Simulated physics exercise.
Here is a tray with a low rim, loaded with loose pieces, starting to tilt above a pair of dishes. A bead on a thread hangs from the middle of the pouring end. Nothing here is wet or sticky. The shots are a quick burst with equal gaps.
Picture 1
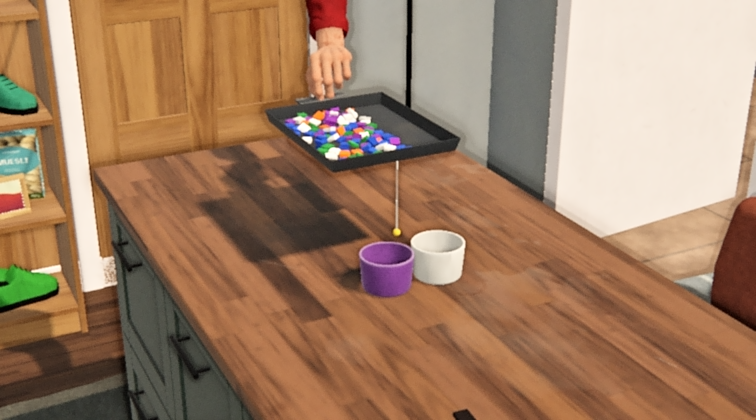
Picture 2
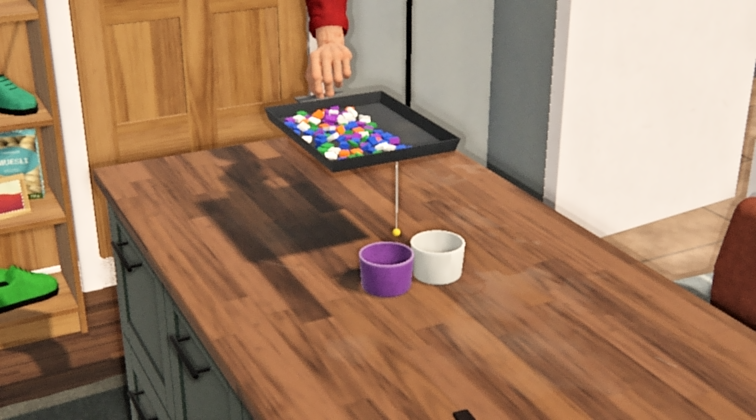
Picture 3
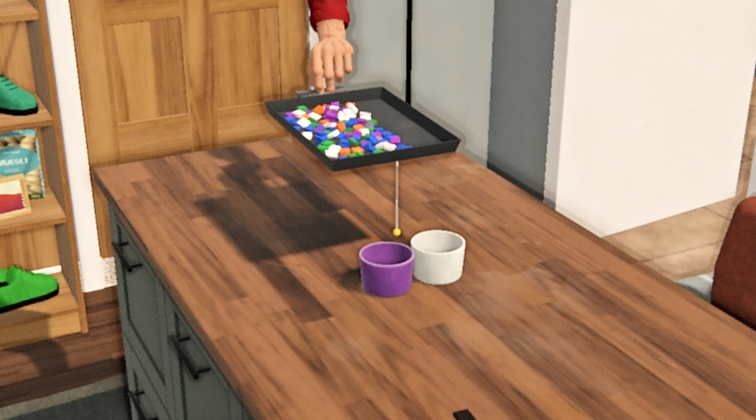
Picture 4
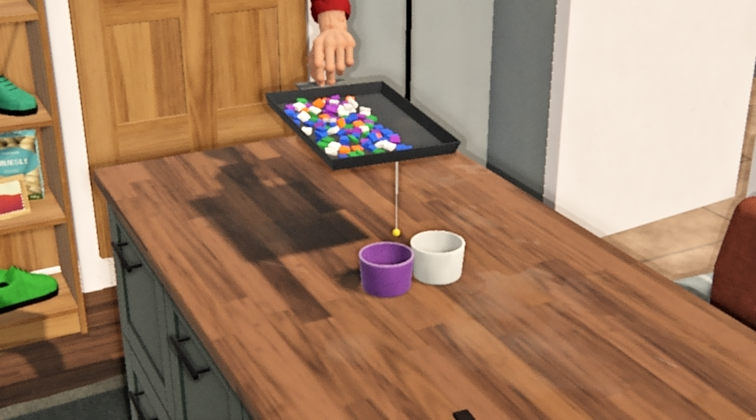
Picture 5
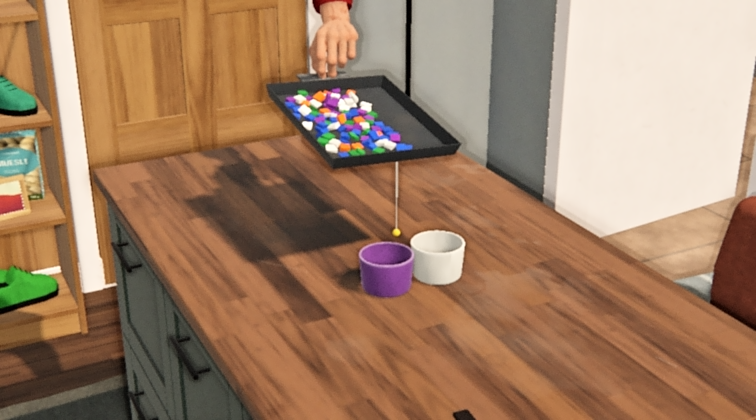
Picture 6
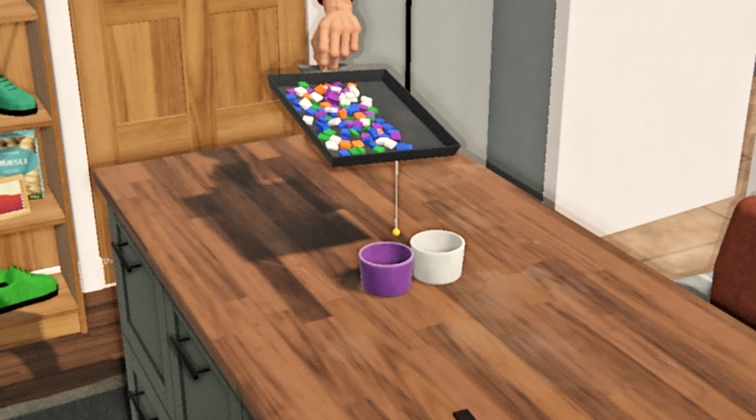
Black tray of colourful loose pieces tilting slightly as a hand raises its far end above purple and white dishes.
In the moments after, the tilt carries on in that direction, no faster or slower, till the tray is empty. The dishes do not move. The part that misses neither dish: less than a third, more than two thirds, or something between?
They take between a third and two thirds between them.
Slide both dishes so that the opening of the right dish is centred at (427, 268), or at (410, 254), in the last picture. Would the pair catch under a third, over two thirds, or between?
At the first place less than a third, at the second under a third.
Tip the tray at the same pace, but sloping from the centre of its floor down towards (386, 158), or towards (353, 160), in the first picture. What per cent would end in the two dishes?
The first gives 30 %, the second 0 %.
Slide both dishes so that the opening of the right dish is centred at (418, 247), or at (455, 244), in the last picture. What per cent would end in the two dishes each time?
The first gives 20 %, the second 50 %.
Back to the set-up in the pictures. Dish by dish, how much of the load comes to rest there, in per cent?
For the left dish some 0 %, for the right dish some 50 %.
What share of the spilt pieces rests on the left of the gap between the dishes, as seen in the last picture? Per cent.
It comes to 0 per cent or so.
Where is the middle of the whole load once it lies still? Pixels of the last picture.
Roughly at (450, 268).
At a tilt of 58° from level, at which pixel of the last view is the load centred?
Close to (416, 139).
Just after the last frame, tray tipped steeply; almost all on the tray; just a few in the air.
A moment on, tray tipped right over; roughly two thirds on the tray; about a tenth in the right dish; about a tenth outside both; about a tenth in the air.
Further on, tray tipped past a quarter turn; roughly half in the right dish; roughly half outside both.
When it is over, tray tipped past a quarter turn; not one in the left dish; roughly half in the right dish; roughly half outside both.
